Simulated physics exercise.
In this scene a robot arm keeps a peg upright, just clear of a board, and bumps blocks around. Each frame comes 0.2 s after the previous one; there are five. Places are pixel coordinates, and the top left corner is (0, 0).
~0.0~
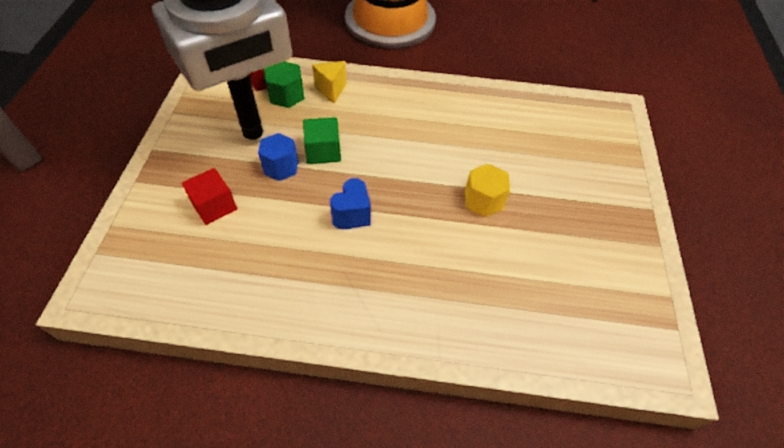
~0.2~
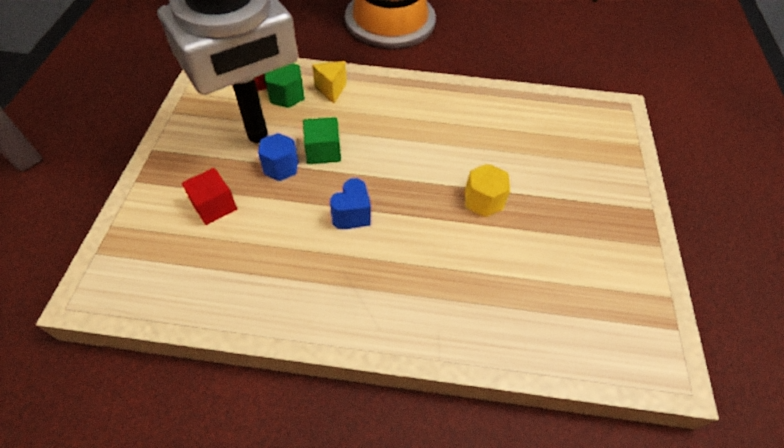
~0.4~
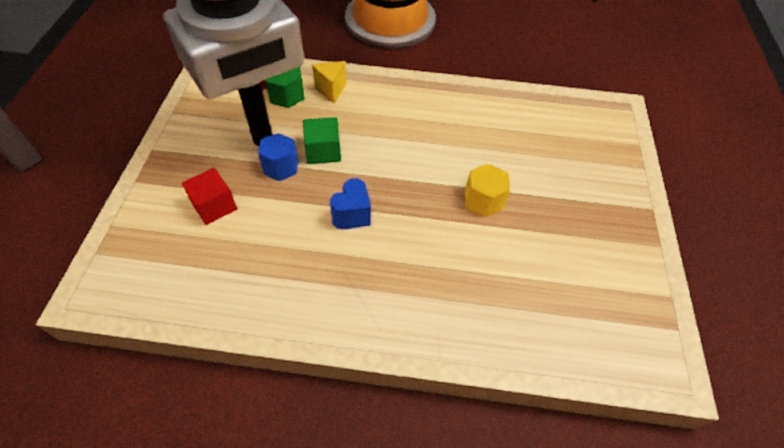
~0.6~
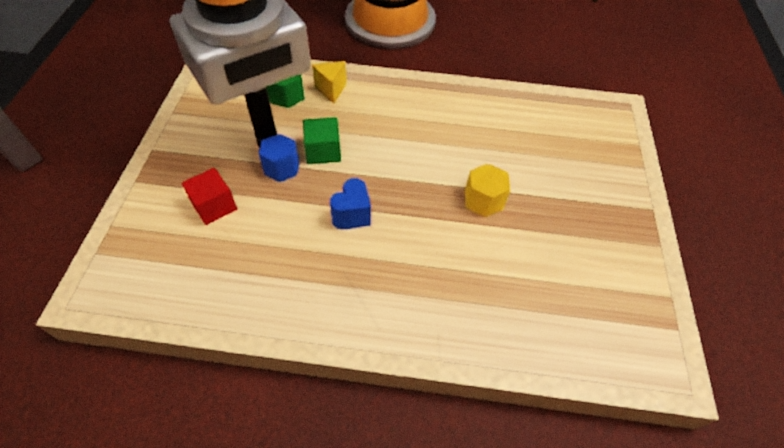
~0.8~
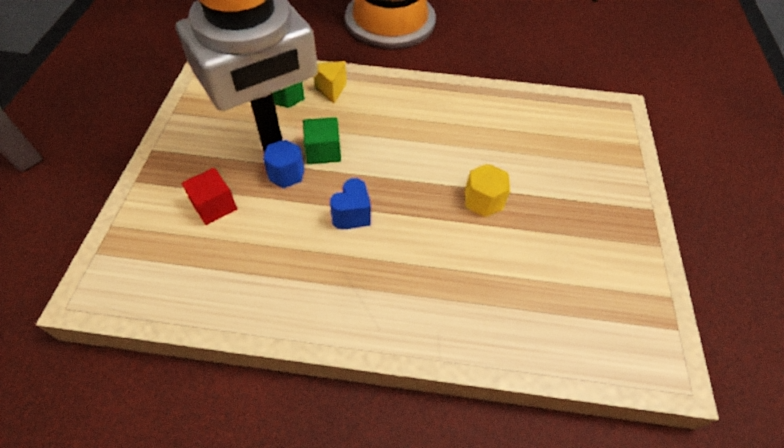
Robot arm lowering its black peg toward a blue hexagonal block and nudging it slightly across a striped wooden board.
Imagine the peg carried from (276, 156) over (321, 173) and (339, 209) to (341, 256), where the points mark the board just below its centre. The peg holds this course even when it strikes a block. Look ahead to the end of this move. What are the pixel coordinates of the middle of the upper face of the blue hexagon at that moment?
I predict (297, 169).
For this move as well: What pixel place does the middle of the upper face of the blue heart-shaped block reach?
Most likely (365, 219).
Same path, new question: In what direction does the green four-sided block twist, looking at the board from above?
It ends up turned anticlockwise.
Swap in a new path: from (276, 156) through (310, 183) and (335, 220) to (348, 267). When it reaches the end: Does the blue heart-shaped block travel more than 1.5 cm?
My answer is yes.
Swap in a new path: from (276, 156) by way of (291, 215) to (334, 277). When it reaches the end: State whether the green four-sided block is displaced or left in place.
It's unmoved.
On the path given first. One third of the way, peg at (321, 167); blue hexagon at (297, 169), turned 50° clockwise; green four-sided block at (331, 130), turned 40° anticlockwise.
Two thirds of the way, peg at (339, 204); blue hexagon at (297, 169), turned 50° clockwise; green four-sided block at (332, 130), turned 45° anticlockwise; blue heart-shaped block at (356, 202).
At the end, peg at (340, 250); blue hexagon at (297, 169), turned 50° clockwise; green four-sided block at (332, 130), turned 45° anticlockwise; blue heart-shaped block at (365, 219), turned 50° anticlockwise.
